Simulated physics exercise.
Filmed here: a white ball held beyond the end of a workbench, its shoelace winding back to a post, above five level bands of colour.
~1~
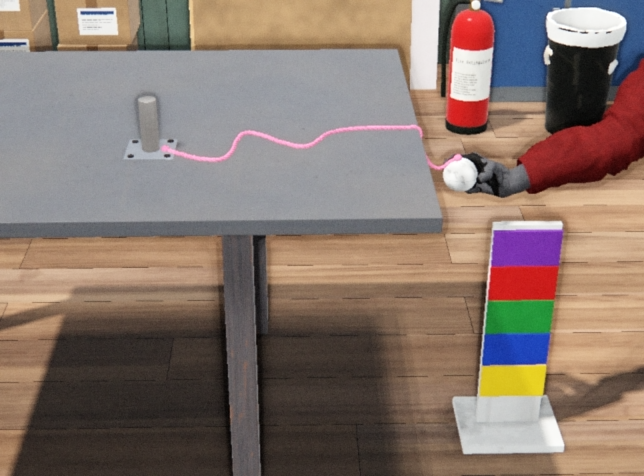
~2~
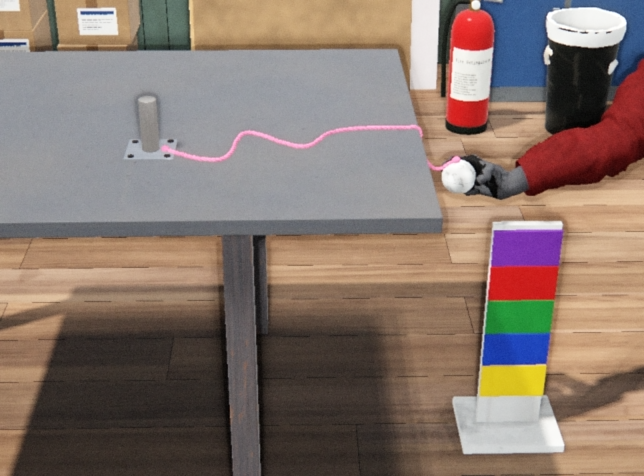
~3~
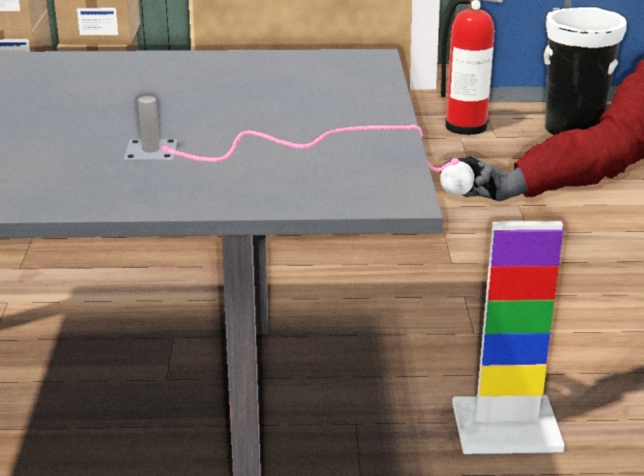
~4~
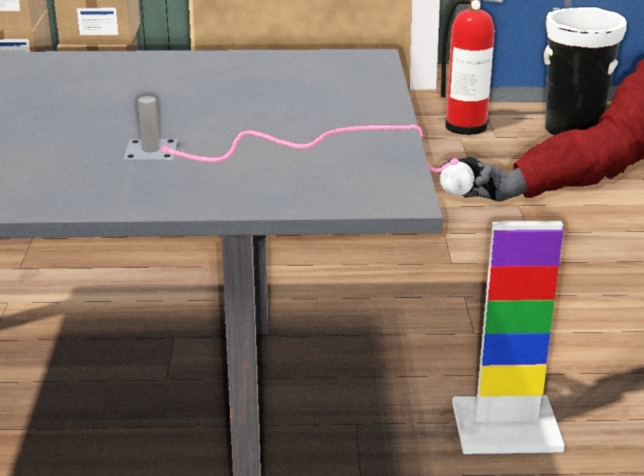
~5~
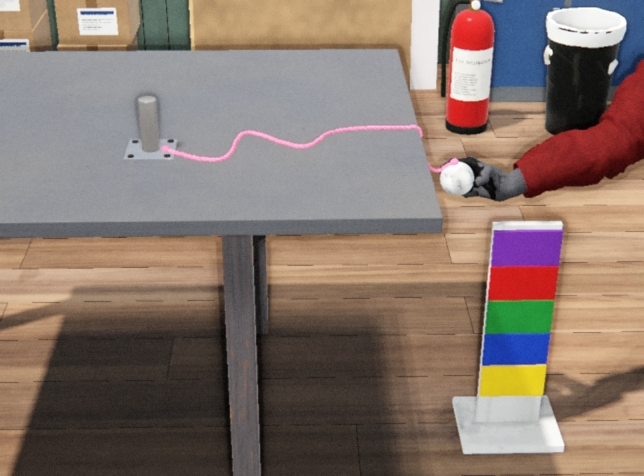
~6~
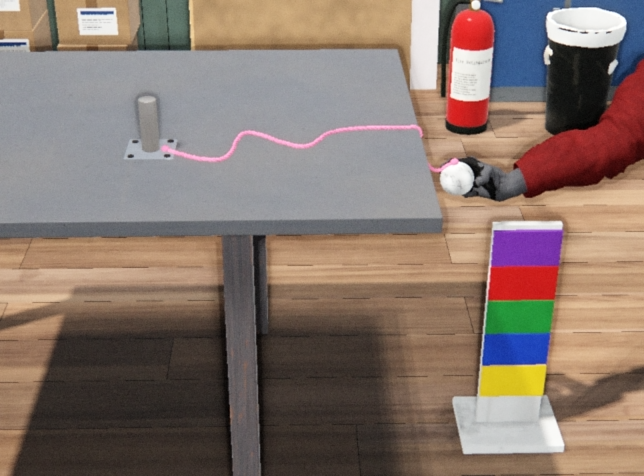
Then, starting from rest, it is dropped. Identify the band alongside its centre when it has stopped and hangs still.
Its centre is alongside the red band.
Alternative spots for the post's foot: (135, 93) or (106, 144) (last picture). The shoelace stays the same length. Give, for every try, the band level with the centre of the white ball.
Going case by case, it's purple and then purple.
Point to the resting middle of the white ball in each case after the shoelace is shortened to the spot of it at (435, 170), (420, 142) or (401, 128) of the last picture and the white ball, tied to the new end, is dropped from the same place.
(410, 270), (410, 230), (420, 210).
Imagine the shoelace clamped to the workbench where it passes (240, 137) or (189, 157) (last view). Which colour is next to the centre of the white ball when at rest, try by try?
Each in turn comes out as purple, red.
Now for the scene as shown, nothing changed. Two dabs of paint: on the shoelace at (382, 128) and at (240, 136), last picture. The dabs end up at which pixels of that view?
First one: (422, 183); second one: (291, 142).
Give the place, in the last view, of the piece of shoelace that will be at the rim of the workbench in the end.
You'll find it somewhere near (338, 131).
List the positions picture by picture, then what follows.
The first picture shows white ball (460, 175); purple (527, 250); red (523, 284); green (520, 318); blue (516, 351); yellow (513, 382).
The second picture shows white ball (459, 177); shoelace through (194, 158) (236, 141) (286, 143) (344, 130) (415, 129).
The third picture shows white ball (457, 179).
The fourth picture shows white ball (457, 179); shoelace through (194, 158) (236, 141) (286, 143) (344, 130) (415, 129).
The fifth picture shows white ball (457, 179).
The sixth picture shows white ball (457, 179); shoelace through (194, 158) (236, 141) (286, 143) (344, 130) (415, 129).
Soon after, ball near (413, 265); level with purple.
Then, ball near (435, 291); level with red.
At rest, ball near (420, 291); level with red. Its centre hangs level with the red band.
